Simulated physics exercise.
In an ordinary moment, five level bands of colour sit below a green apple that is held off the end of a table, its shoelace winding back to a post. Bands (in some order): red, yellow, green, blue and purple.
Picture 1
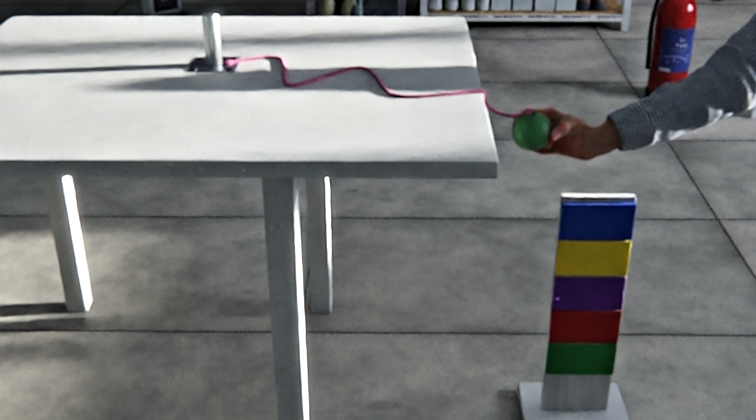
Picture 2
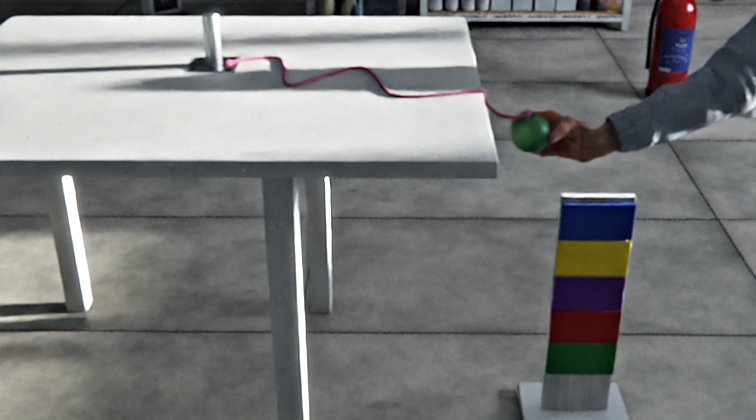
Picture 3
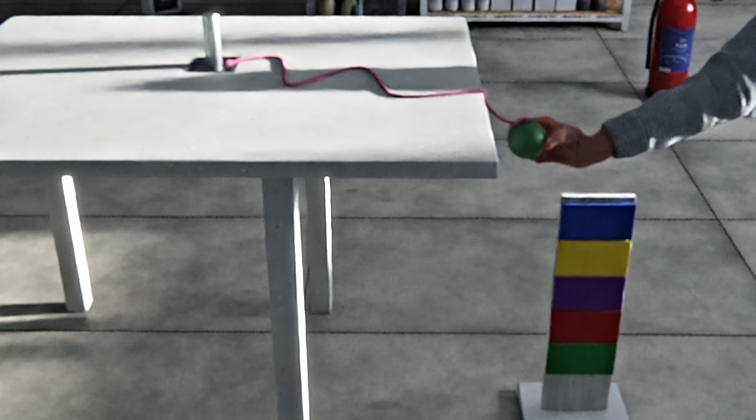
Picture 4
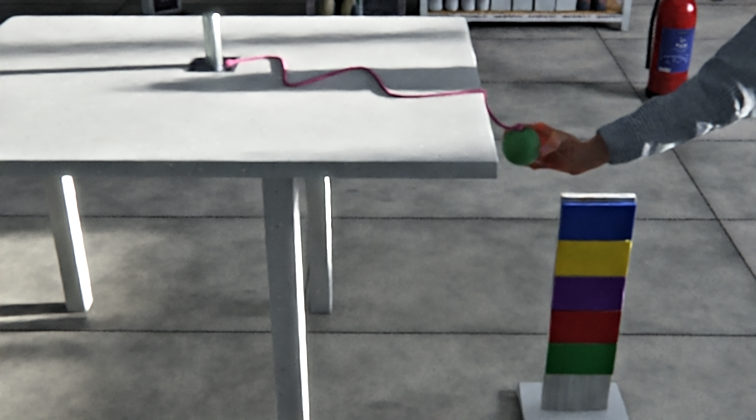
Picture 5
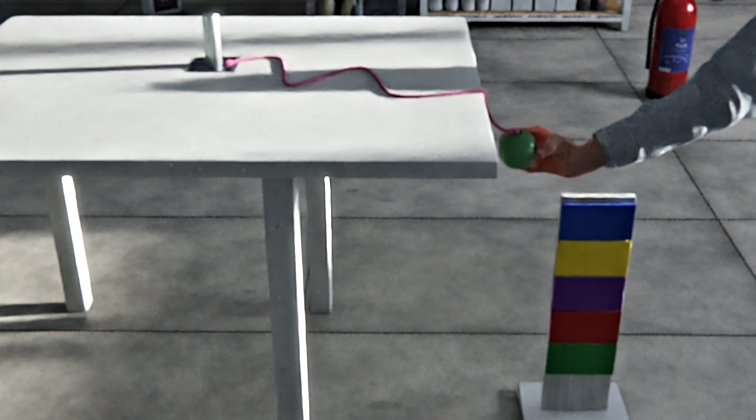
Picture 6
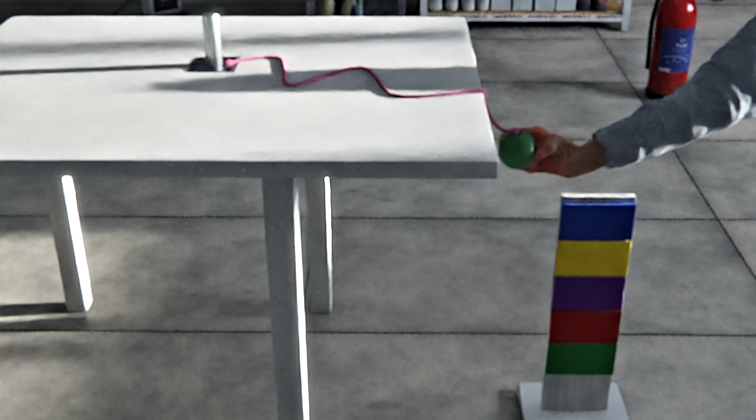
We see a hand holding a green ball-like object, tied by a pinkish-red cord to a post on a white table, beyond the table's right edge near a colour-banded board; the hand lowers it slightly leftward, then stays nearly still.
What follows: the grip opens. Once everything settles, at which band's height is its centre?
Its centre settles level with the purple band.
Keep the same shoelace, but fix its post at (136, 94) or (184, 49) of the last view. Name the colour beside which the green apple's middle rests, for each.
For the first it would be yellow, for the second yellow.
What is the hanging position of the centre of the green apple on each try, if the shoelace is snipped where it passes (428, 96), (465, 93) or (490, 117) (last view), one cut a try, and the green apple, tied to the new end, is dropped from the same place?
The three cuts give roughly (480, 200), (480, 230) and (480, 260) respectively.
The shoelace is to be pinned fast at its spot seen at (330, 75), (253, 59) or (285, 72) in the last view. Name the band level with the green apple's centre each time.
For the first place it's blue, for the second purple, and for the third yellow.
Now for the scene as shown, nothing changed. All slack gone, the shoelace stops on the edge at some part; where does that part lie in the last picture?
Location: About (376, 77).
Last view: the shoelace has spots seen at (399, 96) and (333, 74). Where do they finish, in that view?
At (479, 150) for the first, at (416, 81) for the second.
Soon after, apple near (481, 271); level with purple.
Then, apple near (467, 283); level with purple.
At rest, apple near (472, 287); level with purple. Its middle rests at the purple band.
